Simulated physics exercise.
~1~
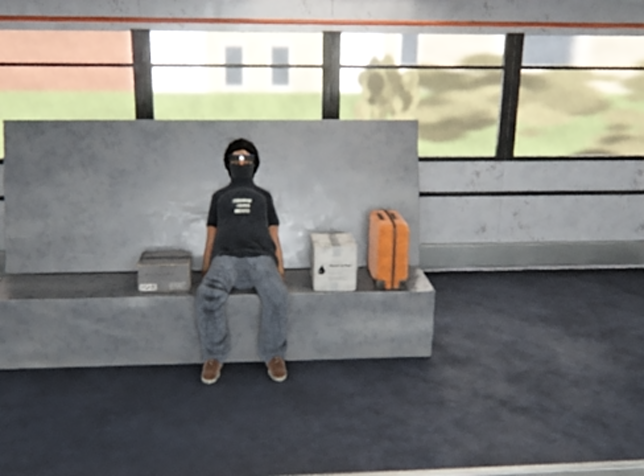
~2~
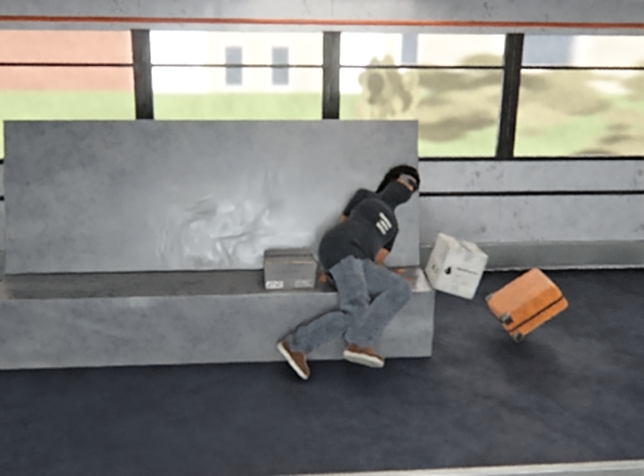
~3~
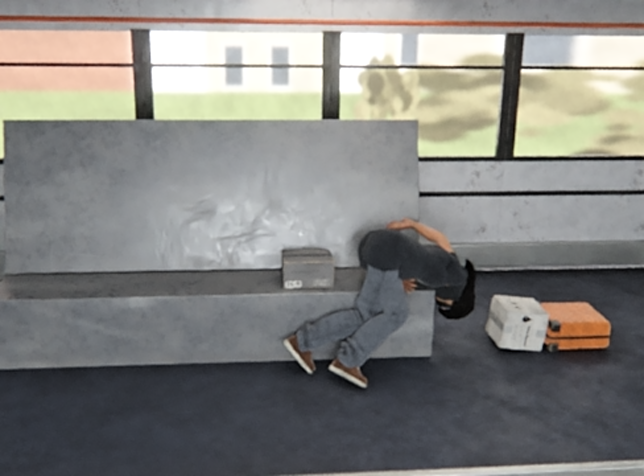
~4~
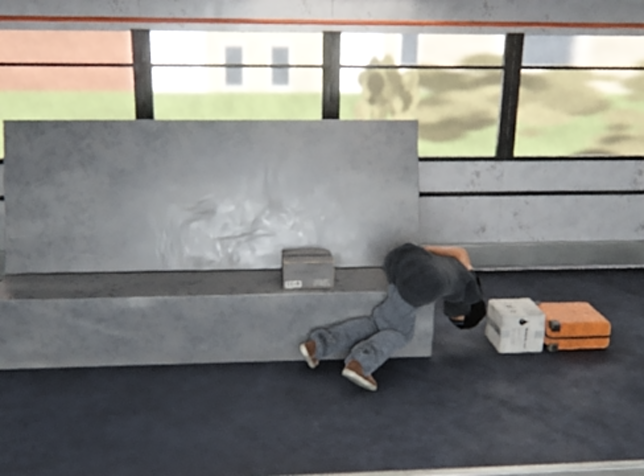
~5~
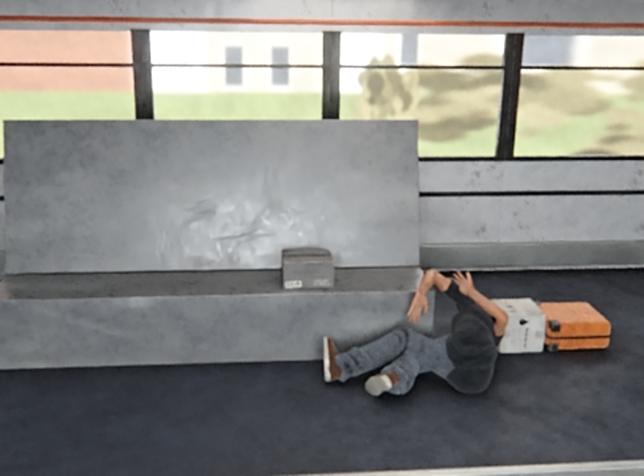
A seated person slides right and tumbles off the bench after a white box and orange suitcase.
